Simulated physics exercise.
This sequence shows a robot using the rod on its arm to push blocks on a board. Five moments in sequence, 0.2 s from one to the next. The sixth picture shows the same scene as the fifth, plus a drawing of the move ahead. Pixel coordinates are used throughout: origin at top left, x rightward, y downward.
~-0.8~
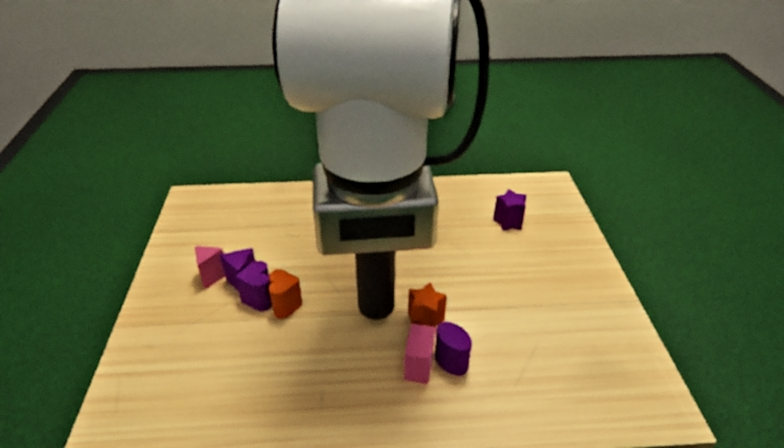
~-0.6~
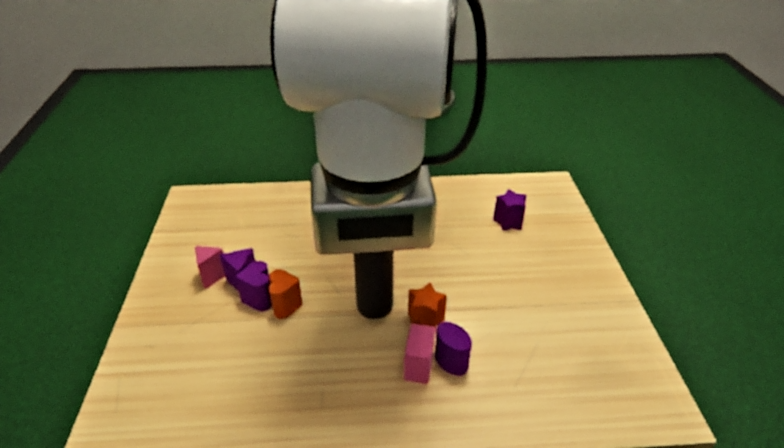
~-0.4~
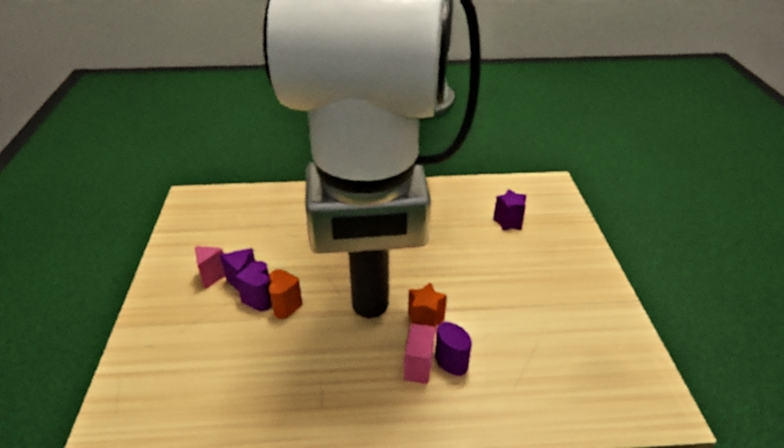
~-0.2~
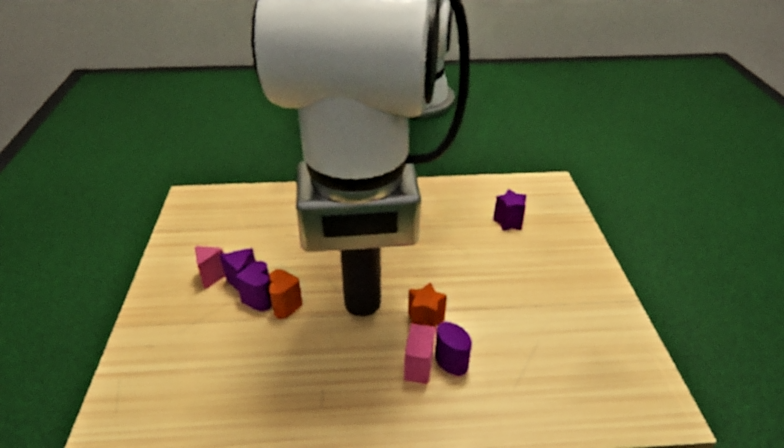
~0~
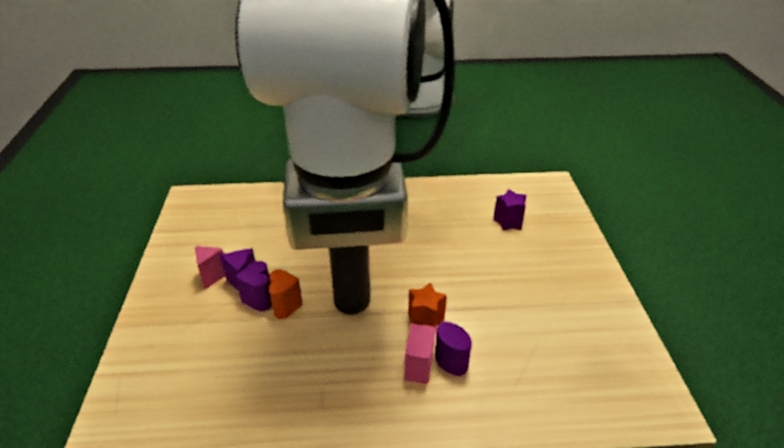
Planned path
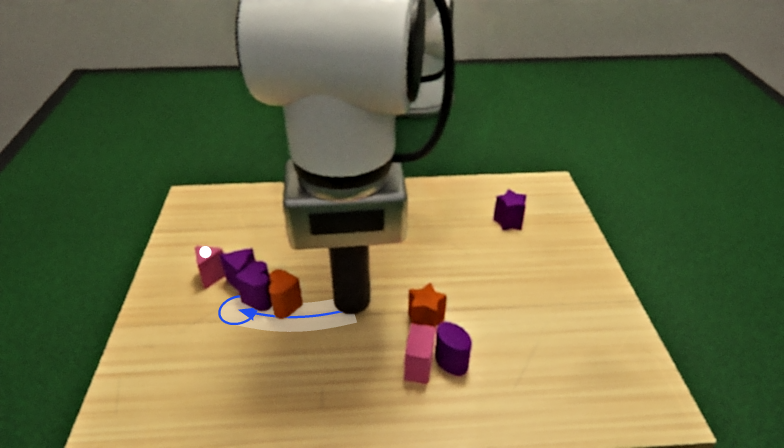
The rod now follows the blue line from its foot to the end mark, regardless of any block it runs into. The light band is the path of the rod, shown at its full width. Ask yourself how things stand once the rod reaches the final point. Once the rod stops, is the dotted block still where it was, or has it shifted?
Well, the dotted block shifts from its place.
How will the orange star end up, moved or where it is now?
It keeps its position.
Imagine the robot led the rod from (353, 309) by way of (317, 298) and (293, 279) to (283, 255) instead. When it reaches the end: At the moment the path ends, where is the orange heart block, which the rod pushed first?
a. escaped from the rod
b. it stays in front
The one that fits is a, escaped from the rod.
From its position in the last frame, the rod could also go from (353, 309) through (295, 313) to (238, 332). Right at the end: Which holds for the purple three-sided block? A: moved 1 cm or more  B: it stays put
It's A.
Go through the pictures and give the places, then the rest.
Rod's lower end at (377, 307); pink three-sided block at (205, 252); purple three-sided block at (237, 257); purple heart block at (254, 273); orange heart block at (281, 281); orange star at (427, 296), in the first frame.
Rod at (375, 307); blocks still, in the second frame.
Rod at (370, 306); blocks still, in the third frame.
Rod at (363, 304); blocks still, in the fourth frame.
Rod at (352, 302); pink three-sided block at (205, 252); purple three-sided block at (237, 257); purple heart block at (254, 273); orange heart block at (281, 281); orange star at (427, 296), in the fifth frame.
Drawn move, from (353, 309) via (314, 316) and (275, 316), ending at (238, 310); the dot is on the pink three-sided block.
What follows on the original path. One third of the way, rod at (313, 309); nothing pushed yet.
Two thirds of the way, rod at (273, 309); purple three-sided block at (227, 253), turned 60° clockwise; purple heart block at (225, 272); orange heart block at (247, 277).
At the end, rod at (236, 303); pink three-sided block at (198, 247), turned 25° clockwise; purple three-sided block at (225, 249), turned 75° clockwise; purple heart block at (187, 268); orange heart block at (210, 271); orange star still.
